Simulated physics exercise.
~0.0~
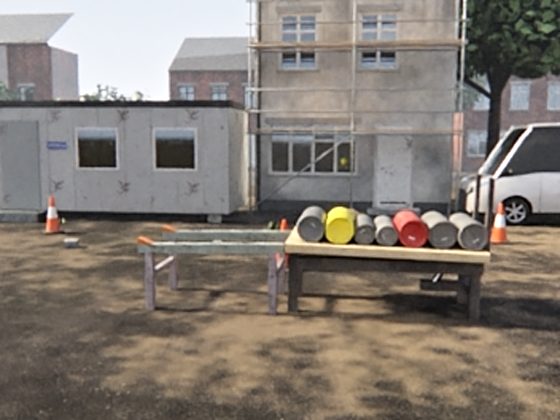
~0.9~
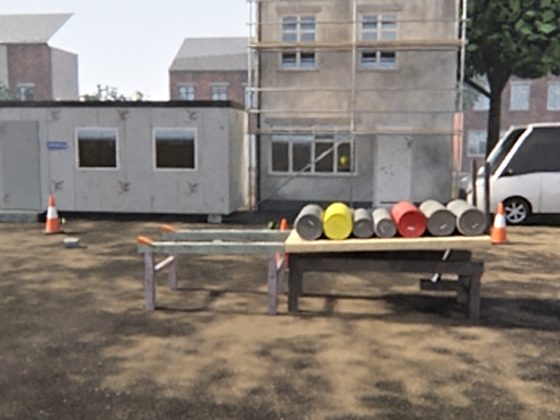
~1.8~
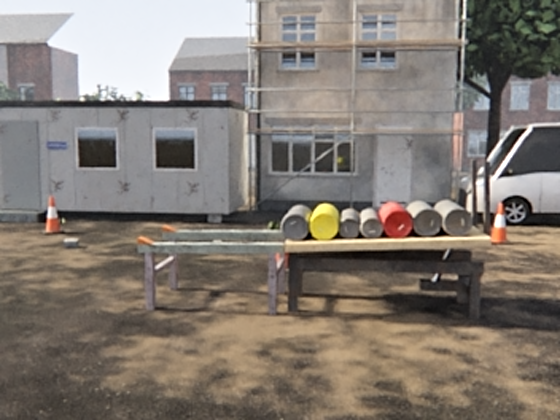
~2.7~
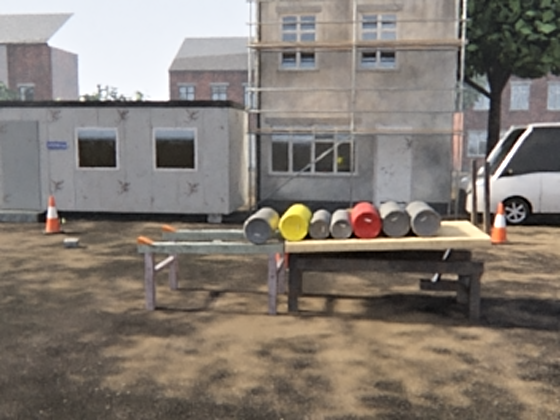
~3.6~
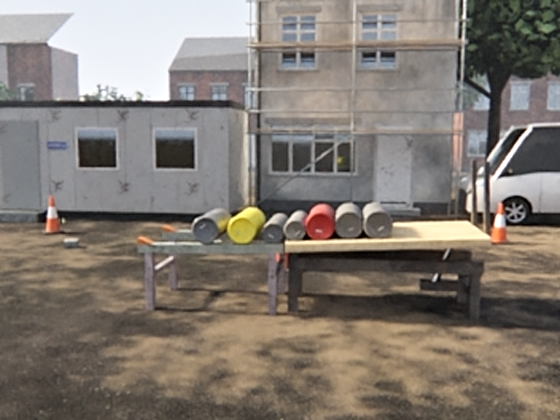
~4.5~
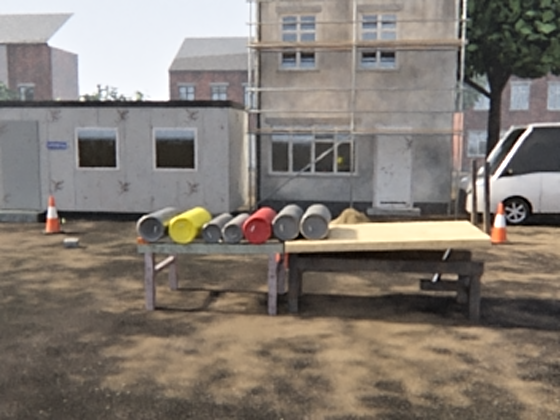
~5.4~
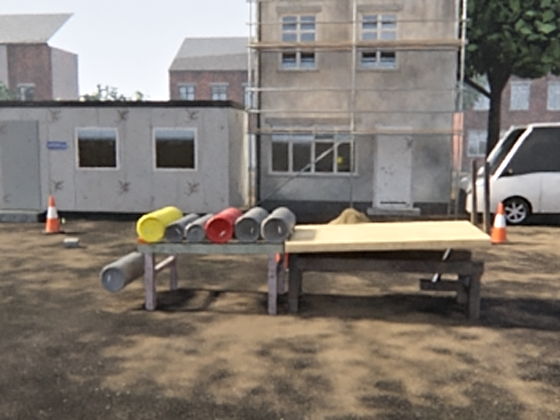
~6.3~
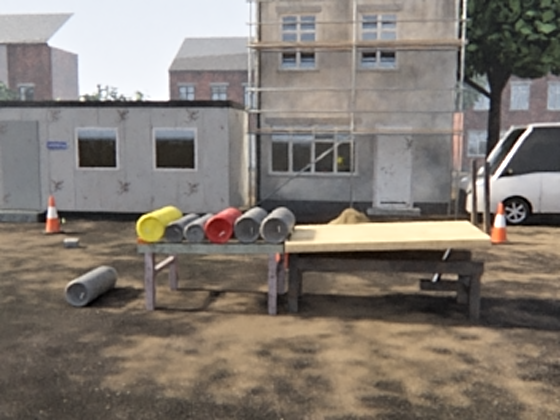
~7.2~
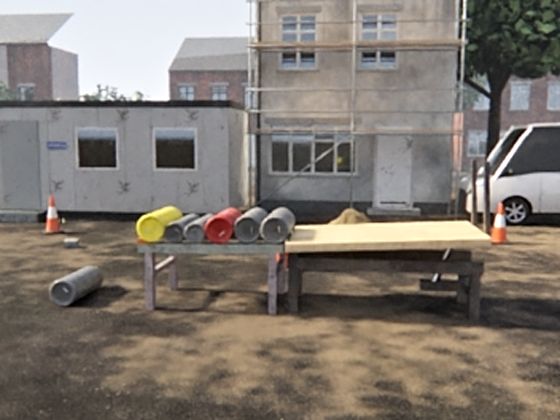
Building yard with seven cylinders rolling left from a wooden deck onto a rack, one dropping off the end, yellow and red staying.
